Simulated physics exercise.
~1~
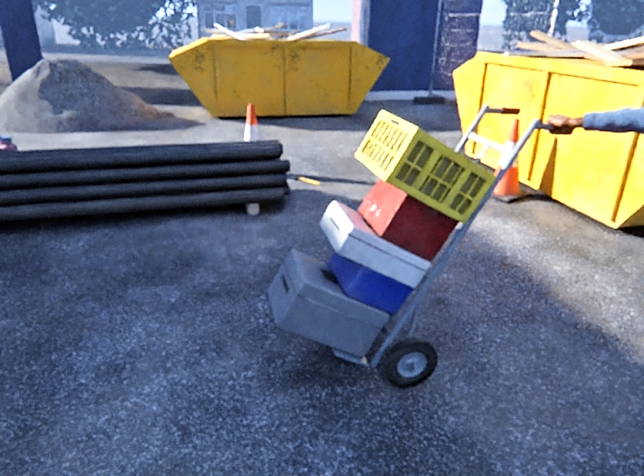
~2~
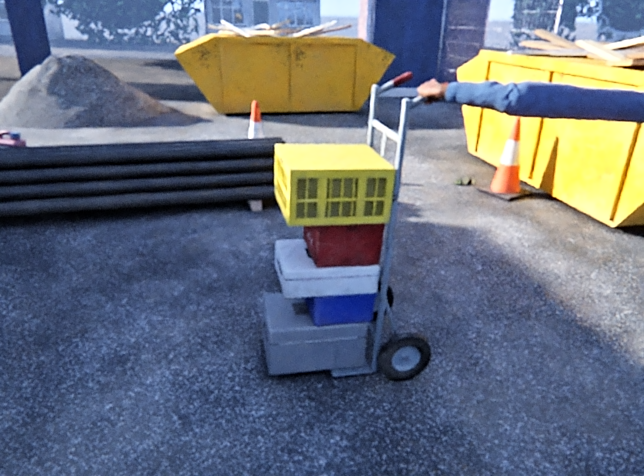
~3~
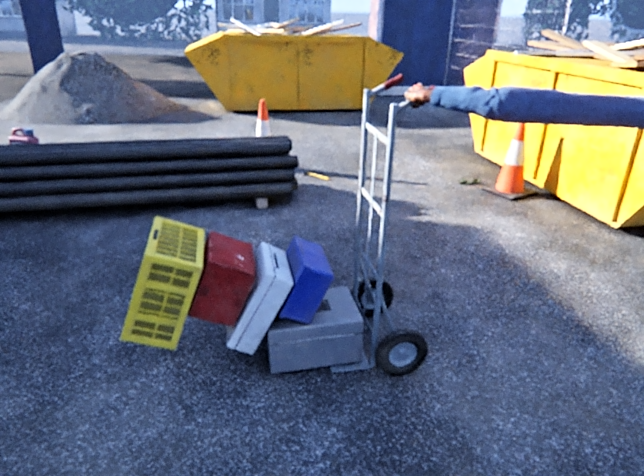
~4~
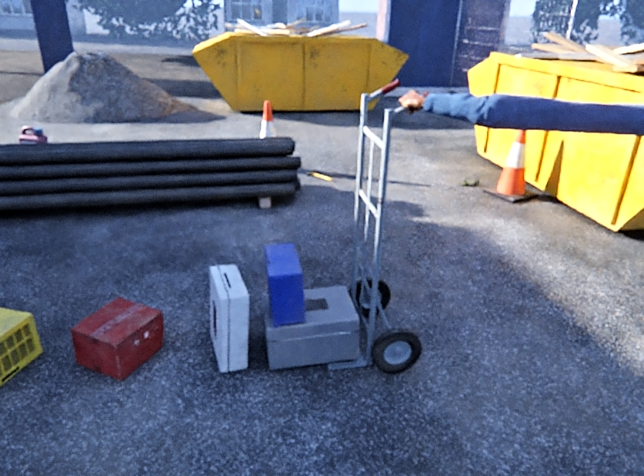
To begin with, a hand holds a tilted sack truck on a paved yard, its load stacked with a grey toolbox lowest, then a blue tote, a white toolbox, a red box and a yellow crate on top. The arm swings the truck upright, and the upper load starts tipping left. The stack then topples away from the frame, with the crate leading, while the grey toolbox stays put. The crate, red box and white toolbox drop to the ground, spreading out leftward. At the end, the blue tote rests tipped on its side atop the grey toolbox, still on the truck.
